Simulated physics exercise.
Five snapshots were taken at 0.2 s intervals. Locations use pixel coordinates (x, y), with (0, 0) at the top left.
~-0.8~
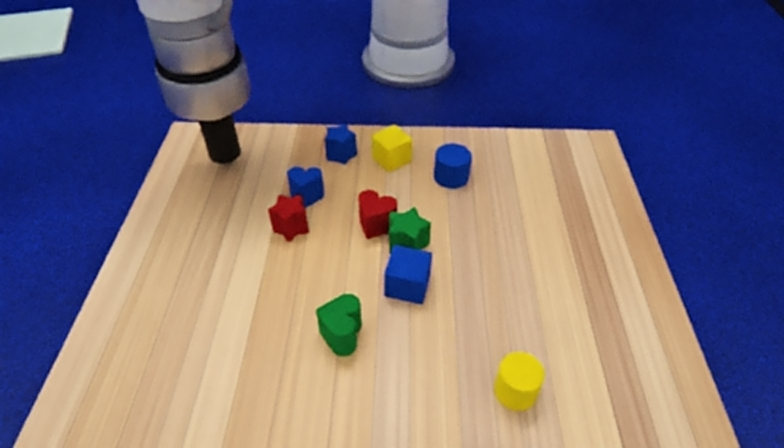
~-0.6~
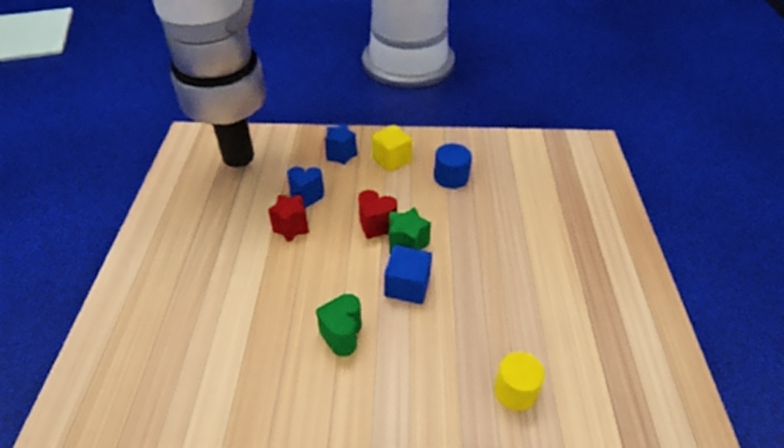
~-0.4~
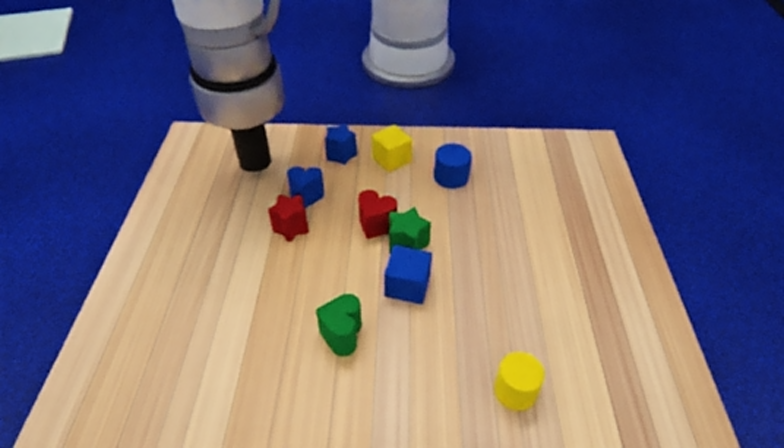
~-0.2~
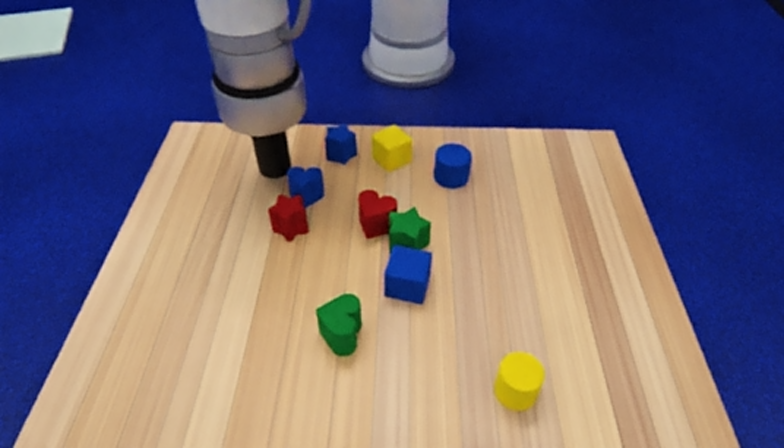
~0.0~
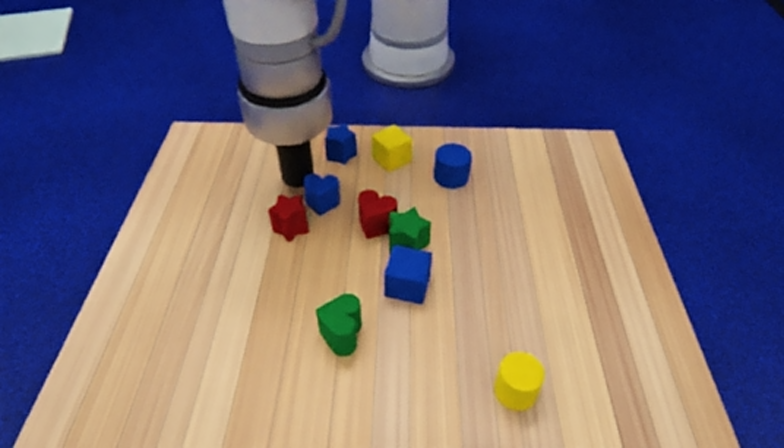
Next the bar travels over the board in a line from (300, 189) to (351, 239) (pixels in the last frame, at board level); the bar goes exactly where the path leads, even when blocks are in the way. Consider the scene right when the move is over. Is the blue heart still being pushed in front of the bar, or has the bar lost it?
Pushed ahead.
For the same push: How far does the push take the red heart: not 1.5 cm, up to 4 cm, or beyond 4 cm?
It goes 1.5 to 4 cm.
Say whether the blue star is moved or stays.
It stays.
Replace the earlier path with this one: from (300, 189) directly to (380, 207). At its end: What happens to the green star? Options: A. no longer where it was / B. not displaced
My answer is option A.
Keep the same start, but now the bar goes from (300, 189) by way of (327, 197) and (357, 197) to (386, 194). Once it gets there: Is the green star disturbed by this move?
Undisturbed, or as good as.
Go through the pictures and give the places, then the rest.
Bar tip at (225, 154); block tops, red star at (287, 205); blue heart at (304, 174); blue star at (339, 132); red heart at (376, 203); green star at (408, 222), in the first frame.
Bar at (239, 157); blocks unchanged, in the second frame.
Bar at (256, 162); blocks unchanged, in the third frame.
Bar at (275, 168); blocks unchanged, in the fourth frame.
Bar at (298, 177); red star at (287, 205); blue heart at (320, 182); blue star at (339, 132); red heart at (376, 203); green star at (408, 222), in the fifth frame.
On the path given first. Halfway along, bar at (324, 202); blue heart at (348, 201), turned 65° anticlockwise.
At the end, bar at (350, 227); red star in place; blue heart at (377, 225), turned 75° anticlockwise; blue star in place; red heart at (393, 199); green star at (411, 223).
